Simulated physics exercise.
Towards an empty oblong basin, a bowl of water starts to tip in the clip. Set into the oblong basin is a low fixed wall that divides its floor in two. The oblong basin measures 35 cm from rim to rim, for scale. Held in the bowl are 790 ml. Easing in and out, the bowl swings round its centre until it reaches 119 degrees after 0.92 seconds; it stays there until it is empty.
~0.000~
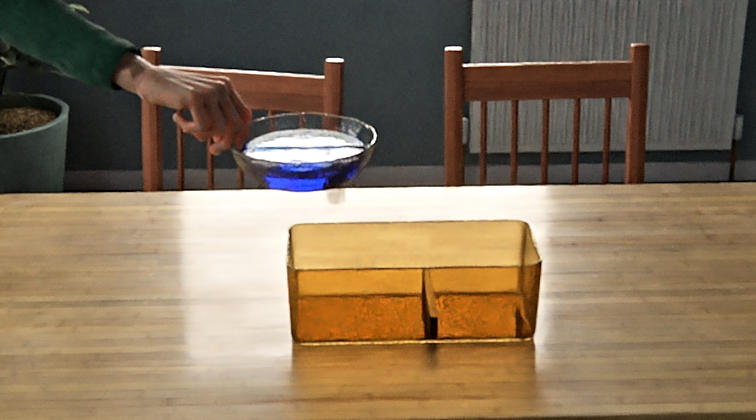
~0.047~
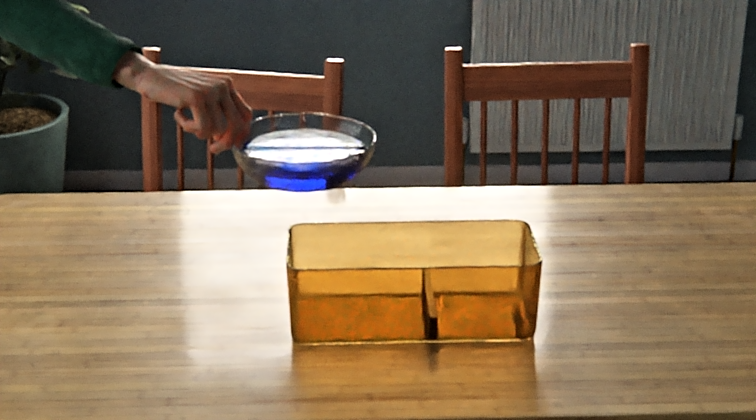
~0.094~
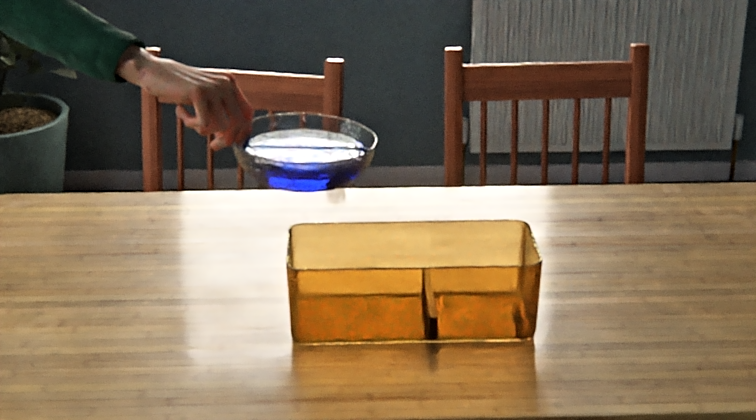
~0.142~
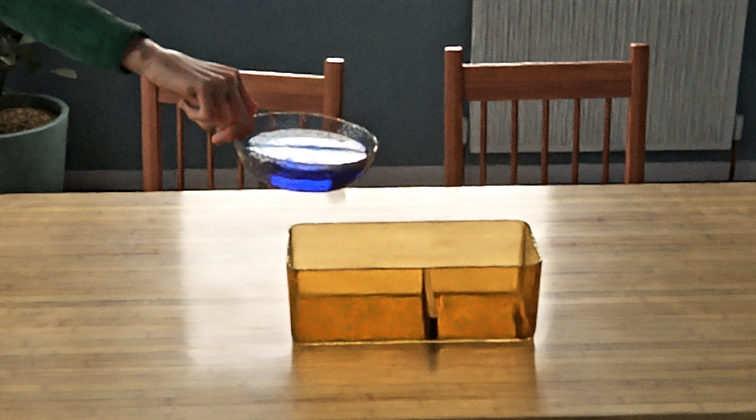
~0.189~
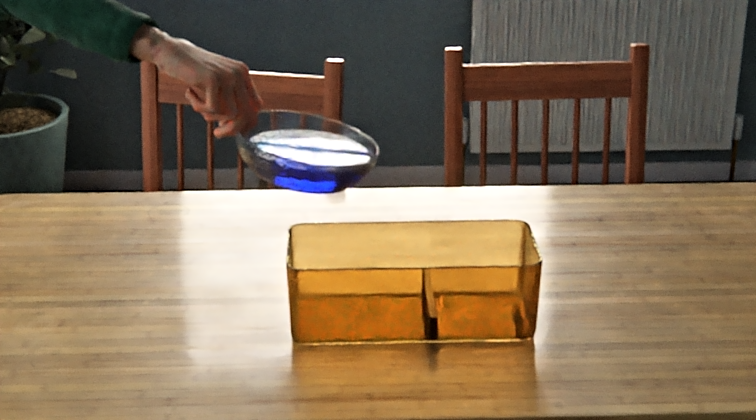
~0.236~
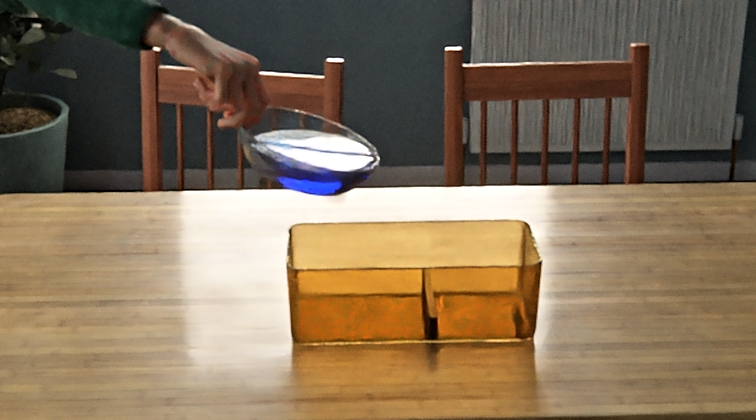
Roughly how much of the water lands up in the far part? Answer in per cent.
Around 21 %.
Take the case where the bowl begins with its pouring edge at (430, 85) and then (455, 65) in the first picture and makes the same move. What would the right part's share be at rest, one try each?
It comes to 65 per cent, and then 65 per cent.
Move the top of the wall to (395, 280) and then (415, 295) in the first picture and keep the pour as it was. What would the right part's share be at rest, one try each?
Roughly 65 per cent, then 45 per cent.
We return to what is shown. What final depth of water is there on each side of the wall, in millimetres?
Final reading - left some 20 mm, right some 8 mm.
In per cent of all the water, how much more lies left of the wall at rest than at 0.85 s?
Some 1 per cent.
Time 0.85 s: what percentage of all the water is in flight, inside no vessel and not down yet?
I'd say some 8 per cent is in the air.
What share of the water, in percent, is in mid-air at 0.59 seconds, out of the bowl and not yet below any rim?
It comes to roughly 30 per cent.
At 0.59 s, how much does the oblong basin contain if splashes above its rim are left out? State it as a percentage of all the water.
62 %, roughly.
After 0.59 s the tilt is 85° and 7 per cent is still to pour, 52 is left of the wall and 11 right of it.
After 0.85 s the tilt is 117° and 0 per cent is still to pour, 72 is left of the wall and 20 right of it.
After 1.12 s the tilt is 119° and 0 per cent is still to pour, 72 is left of the wall and 21 right of it.
After 1.42 s the tilt is 119° and 0 per cent is still to pour, 73 is left of the wall and 21 right of it.
In the end 73 per cent lies left of the wall, 21 right of it and 6 outside.
